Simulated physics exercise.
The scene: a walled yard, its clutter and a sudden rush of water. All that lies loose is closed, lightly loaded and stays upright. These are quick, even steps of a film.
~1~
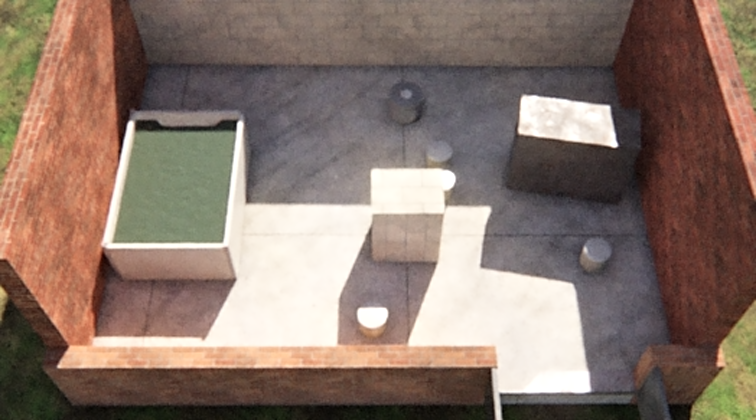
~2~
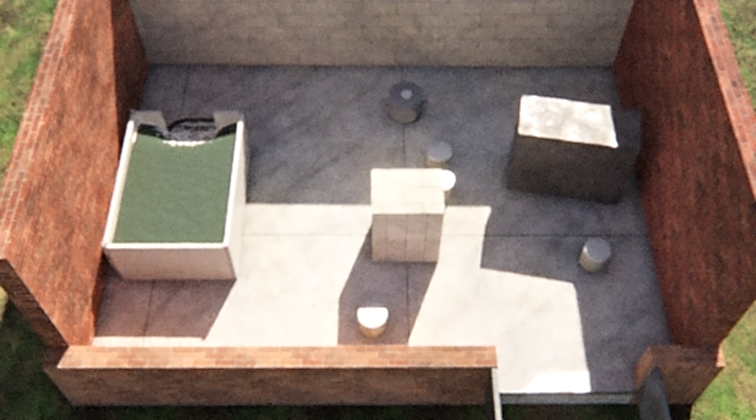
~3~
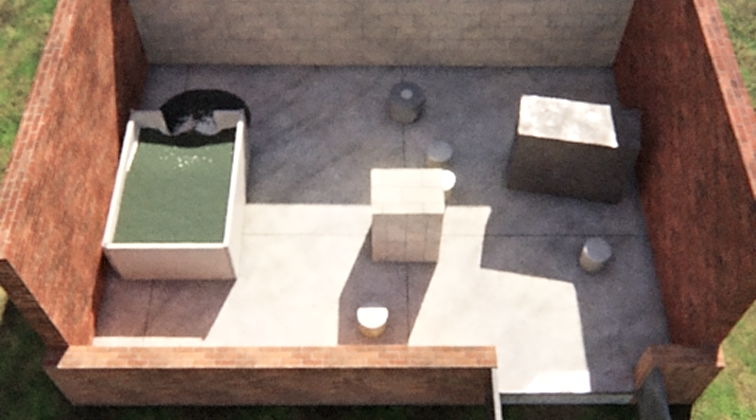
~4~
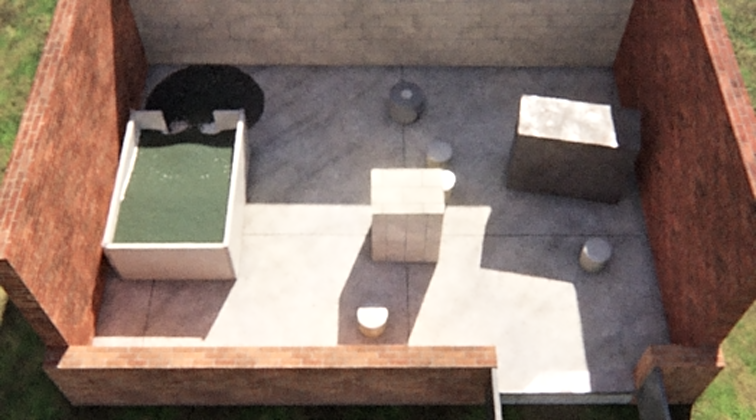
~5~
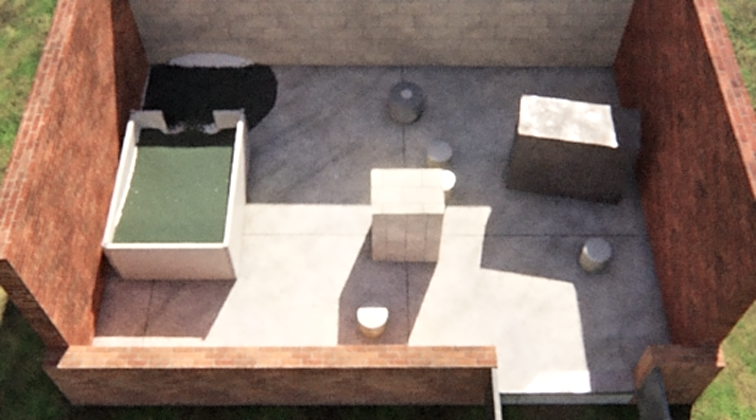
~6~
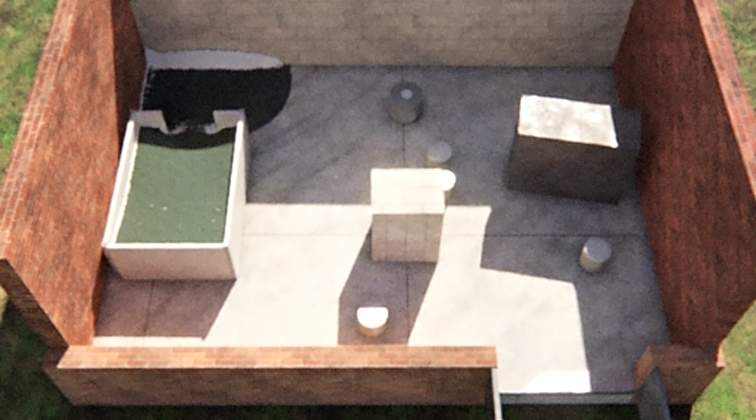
In a brick-walled yard, dark water poured through a gap at the back of a pale tank of green water and spread across the ground toward the back wall, while the scattered blocks and drums stayed still.
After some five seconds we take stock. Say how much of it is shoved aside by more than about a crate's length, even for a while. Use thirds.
Share: Between one and two thirds.
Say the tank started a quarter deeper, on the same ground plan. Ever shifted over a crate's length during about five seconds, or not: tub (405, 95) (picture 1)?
My call: Moved that far.
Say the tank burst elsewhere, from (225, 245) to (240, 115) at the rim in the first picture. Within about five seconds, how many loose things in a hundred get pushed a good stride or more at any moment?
Close to 100 %.
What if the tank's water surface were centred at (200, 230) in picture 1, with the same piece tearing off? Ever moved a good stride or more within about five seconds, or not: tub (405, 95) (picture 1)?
For that one: Shifted that much.
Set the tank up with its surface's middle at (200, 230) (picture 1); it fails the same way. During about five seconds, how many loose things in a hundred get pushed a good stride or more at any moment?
Close to 40 %.
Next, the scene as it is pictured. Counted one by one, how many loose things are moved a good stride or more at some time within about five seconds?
3 of them.
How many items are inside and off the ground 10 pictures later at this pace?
The number is 0.
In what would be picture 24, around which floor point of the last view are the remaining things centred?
Close to (479, 225).
A moment on, 0 of 5 are well off their spots; 0 afloat.
Next, 0 of 5 are well off their spots; 0 afloat.
Later, 2 of 5 are well off their spots; 0 afloat.
In the end, 3 of 5 are well off their spots, and 3 have been at some point; 0 afloat.
